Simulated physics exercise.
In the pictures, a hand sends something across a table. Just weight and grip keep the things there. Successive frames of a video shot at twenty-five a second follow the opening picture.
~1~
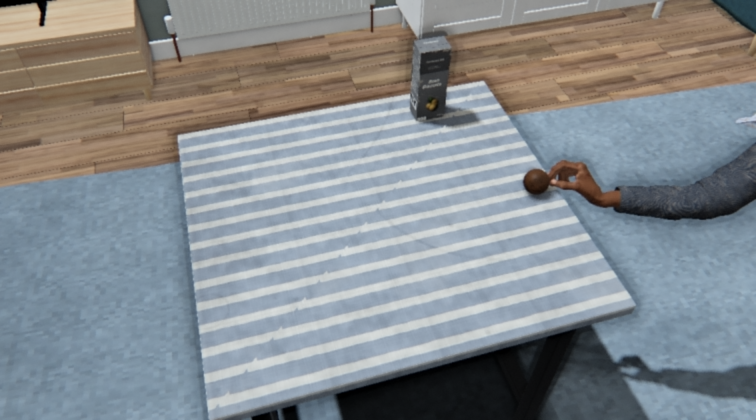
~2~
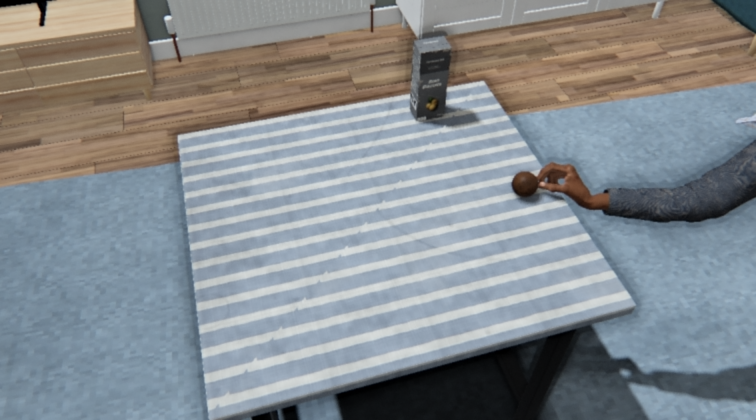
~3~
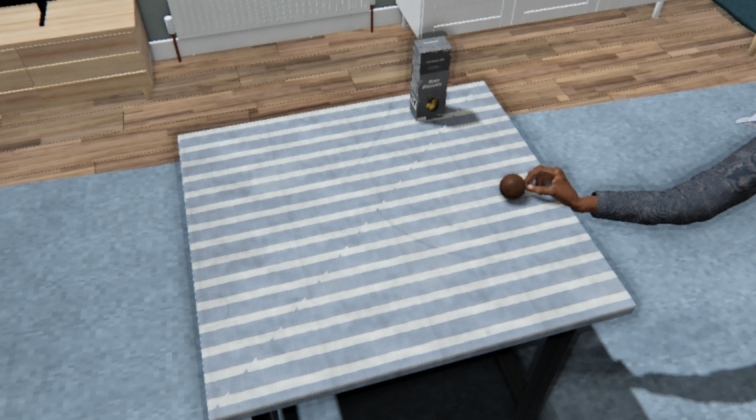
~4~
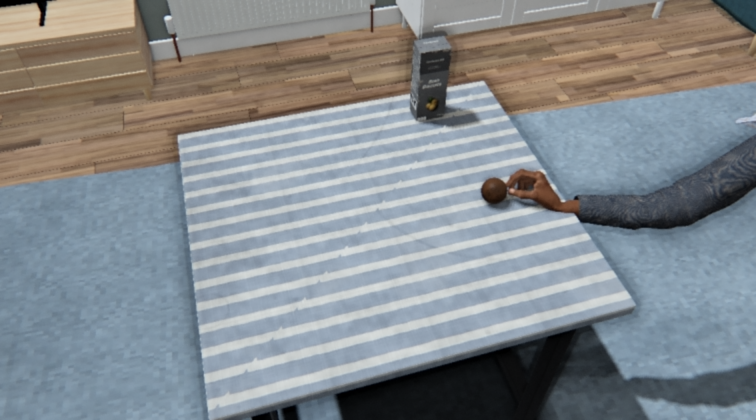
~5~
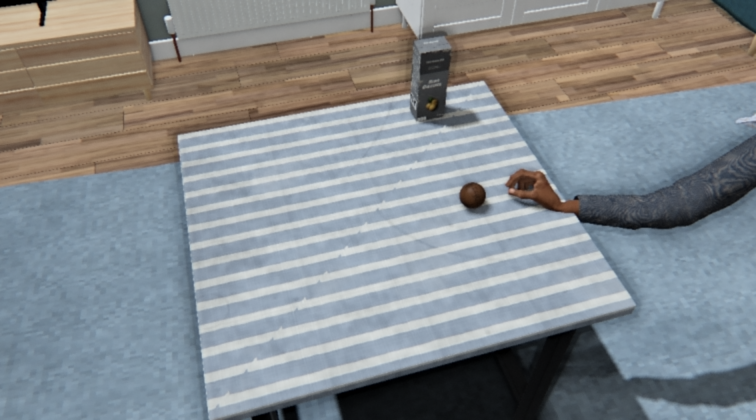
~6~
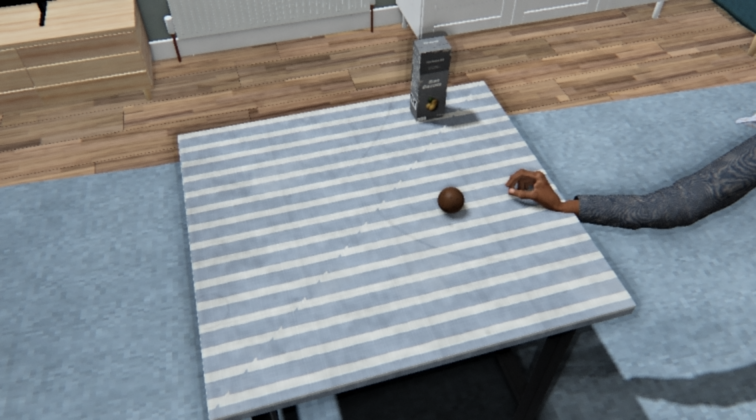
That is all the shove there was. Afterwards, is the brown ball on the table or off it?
Past the brink.
Then, 0.20 s past the last view, brown ball displaced well along near (342, 224).
Then, 0.40 s past the last view, brown ball displaced well along near (233, 247).
Then, 0.70 s past the last view, brown ball now off the table.
Then, 0.90 s past the last view, things are still on the move.
Finally, off the table, brown ball.
